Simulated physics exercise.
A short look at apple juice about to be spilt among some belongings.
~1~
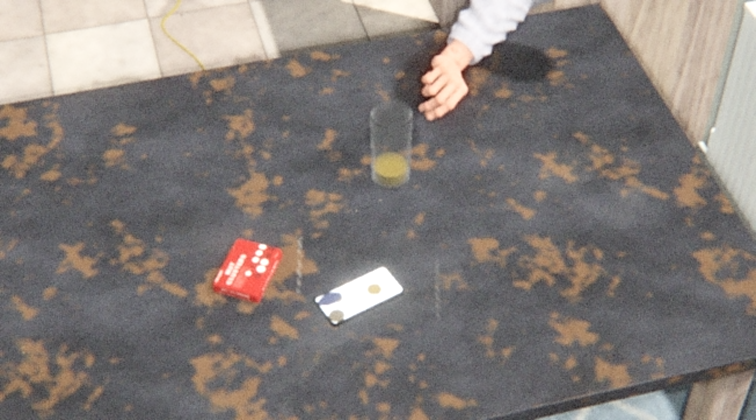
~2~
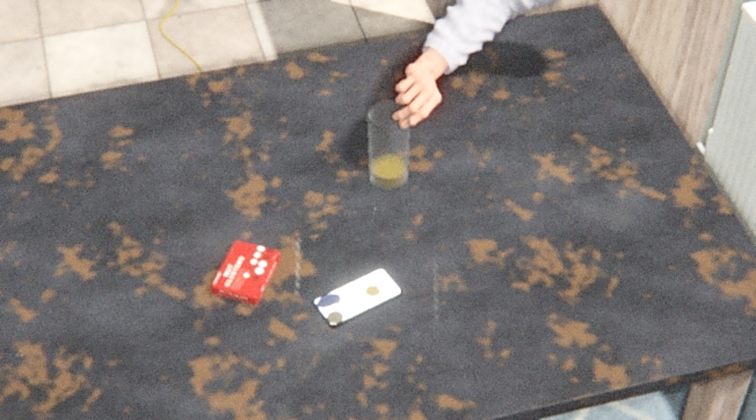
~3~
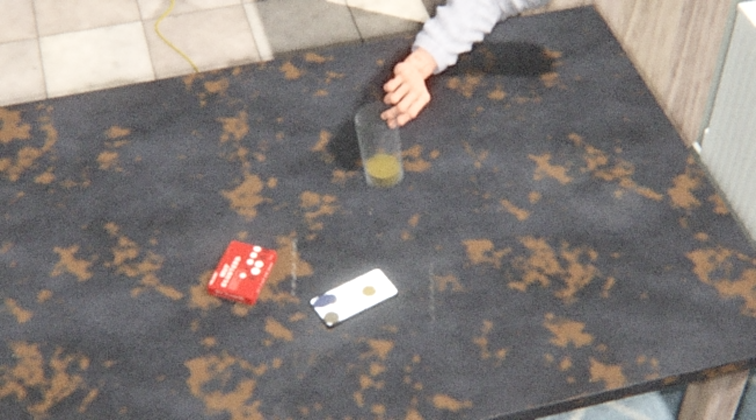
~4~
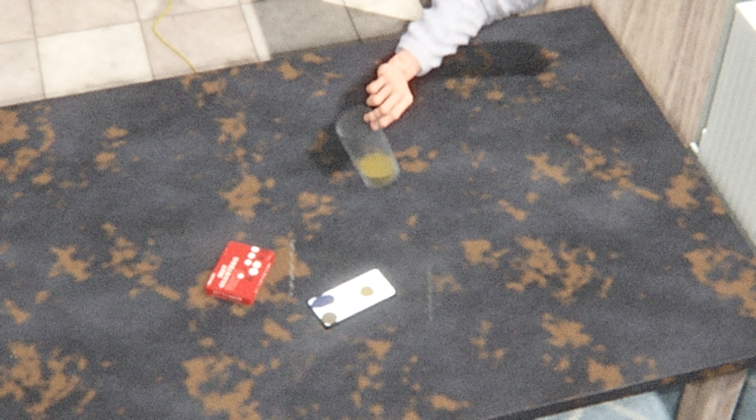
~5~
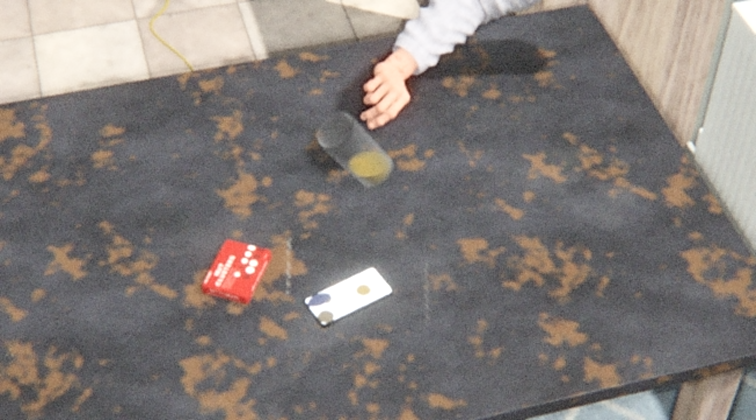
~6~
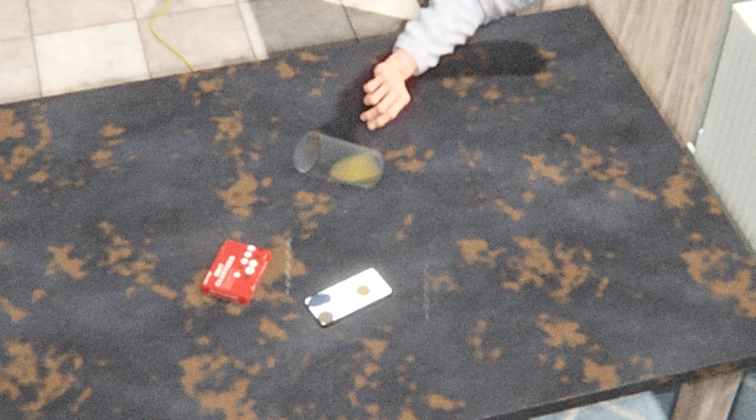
A dark stone-like tabletop with rusty brown patches stands on a pale tiled floor, seen from above at an angle. A clear tall glass holding a little yellow liquid stands near the centre, with a small red pouch at lower left and a white phone right of it. A grey-sleeved hand reaches in from the upper right and pushes the glass, which tips leftward as the view shifts very slightly.
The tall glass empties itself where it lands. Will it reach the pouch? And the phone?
The pouch is reached; the phone escapes.
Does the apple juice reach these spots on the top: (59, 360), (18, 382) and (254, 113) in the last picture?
First dry, second not reached, third untouched.
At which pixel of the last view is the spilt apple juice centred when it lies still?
Roughly at (167, 244).
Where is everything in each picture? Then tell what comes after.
It stands upright; tall glass (391, 145) nearly empty; pouch (247, 265); phone (359, 295), in the first frame.
It is being nudged; tall glass nearly empty, surface at (389, 166), in the second frame.
It is being nudged; tall glass (380, 146) nearly empty; phone (354, 297), in the third frame.
It is being nudged; tall glass nearly empty, surface at (377, 165); pouch (240, 268), in the fourth frame.
It is falling; tall glass (355, 150) tipped 30°, in the fifth frame.
It is falling; tall glass (339, 160) tipped 55°; pouch (236, 267); phone (348, 296), in the sixth frame.
Next, the puddle covers about as much as a plate; the pouch is in it; the phone is clear of it.
Finally, the puddle covers about as much as a plate; the pouch is in it; the phone is clear of it.
